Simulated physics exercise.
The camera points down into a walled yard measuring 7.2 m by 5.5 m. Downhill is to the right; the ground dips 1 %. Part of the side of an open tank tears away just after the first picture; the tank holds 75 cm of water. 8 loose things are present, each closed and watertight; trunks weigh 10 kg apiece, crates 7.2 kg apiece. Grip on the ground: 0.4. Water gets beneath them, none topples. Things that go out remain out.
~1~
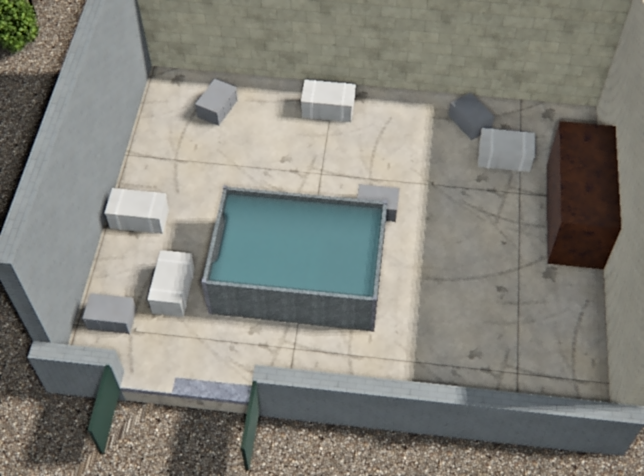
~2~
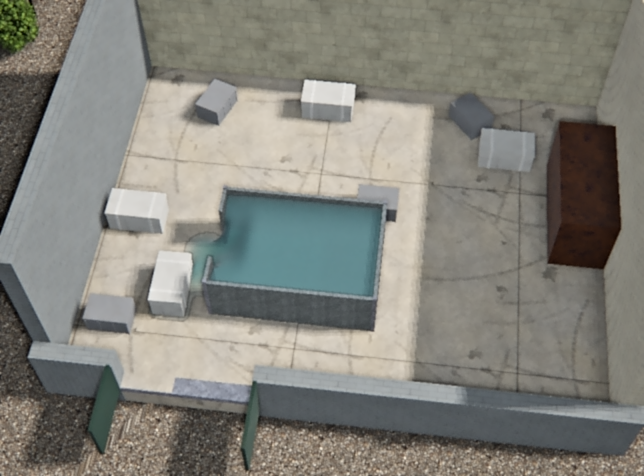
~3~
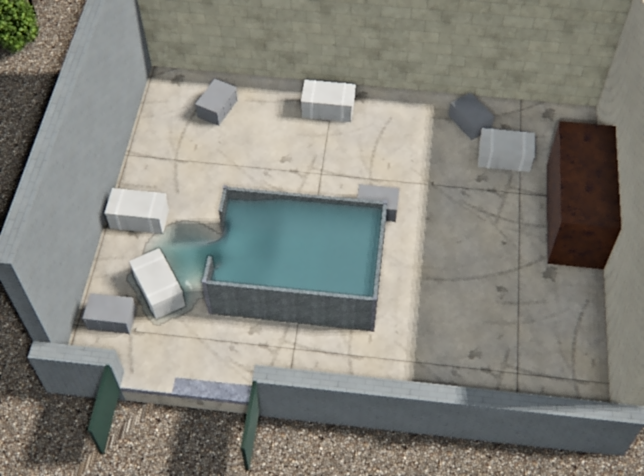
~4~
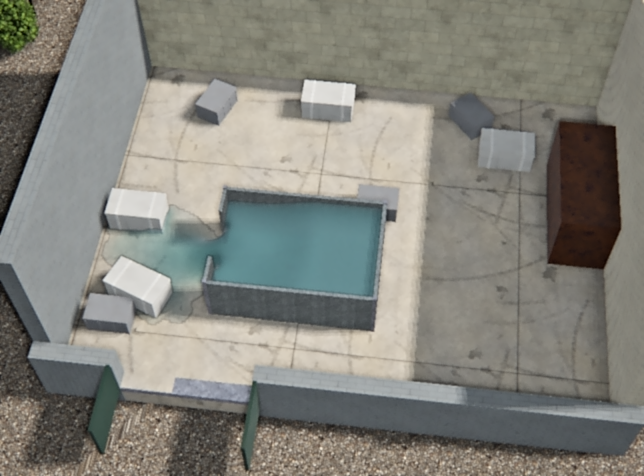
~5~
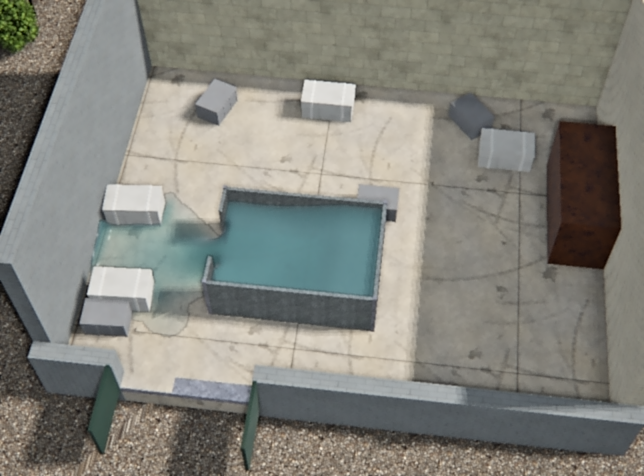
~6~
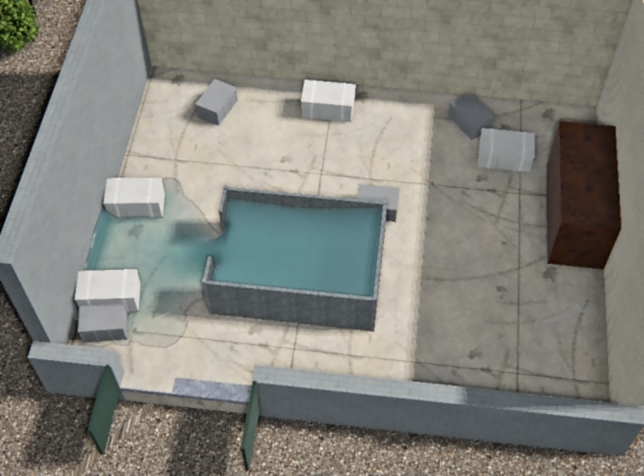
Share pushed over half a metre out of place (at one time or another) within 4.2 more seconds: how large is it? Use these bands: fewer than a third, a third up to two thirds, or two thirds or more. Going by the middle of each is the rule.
It falls in a third up to two thirds.
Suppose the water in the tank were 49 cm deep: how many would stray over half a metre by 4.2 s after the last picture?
You'd get 4 in that case.
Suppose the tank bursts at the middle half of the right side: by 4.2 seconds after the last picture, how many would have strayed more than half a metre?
The answer then is 2.
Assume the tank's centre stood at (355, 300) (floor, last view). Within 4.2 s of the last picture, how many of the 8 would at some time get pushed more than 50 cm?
Count: 5.
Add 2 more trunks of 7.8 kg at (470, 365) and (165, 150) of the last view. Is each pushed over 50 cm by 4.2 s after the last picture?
Taking them in order: Above the mark and above the mark.
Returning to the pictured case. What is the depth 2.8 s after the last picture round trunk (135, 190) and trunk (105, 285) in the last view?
Depth approx. 6 cm / 16 cm.
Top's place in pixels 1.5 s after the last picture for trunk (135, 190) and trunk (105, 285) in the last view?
Approx. (215, 110); approx. (161, 313).
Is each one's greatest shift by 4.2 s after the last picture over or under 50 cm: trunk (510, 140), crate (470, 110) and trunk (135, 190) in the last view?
In order: Not as far, not as far and farther.
Then, 0.4 s after the last picture 3 of 8 are over 50 cm from their spots; 2 afloat.
Then, 1.5 s after the last picture 3 of 8 are over 50 cm from their spots; 1 afloat.
Then, 2.8 s after the last picture 4 of 8 are over 50 cm from their spots; 3 afloat.
Then, 4.2 s after the last picture 5 of 8 are over 50 cm from their spots, and 5 have been at some point; 4 afloat.
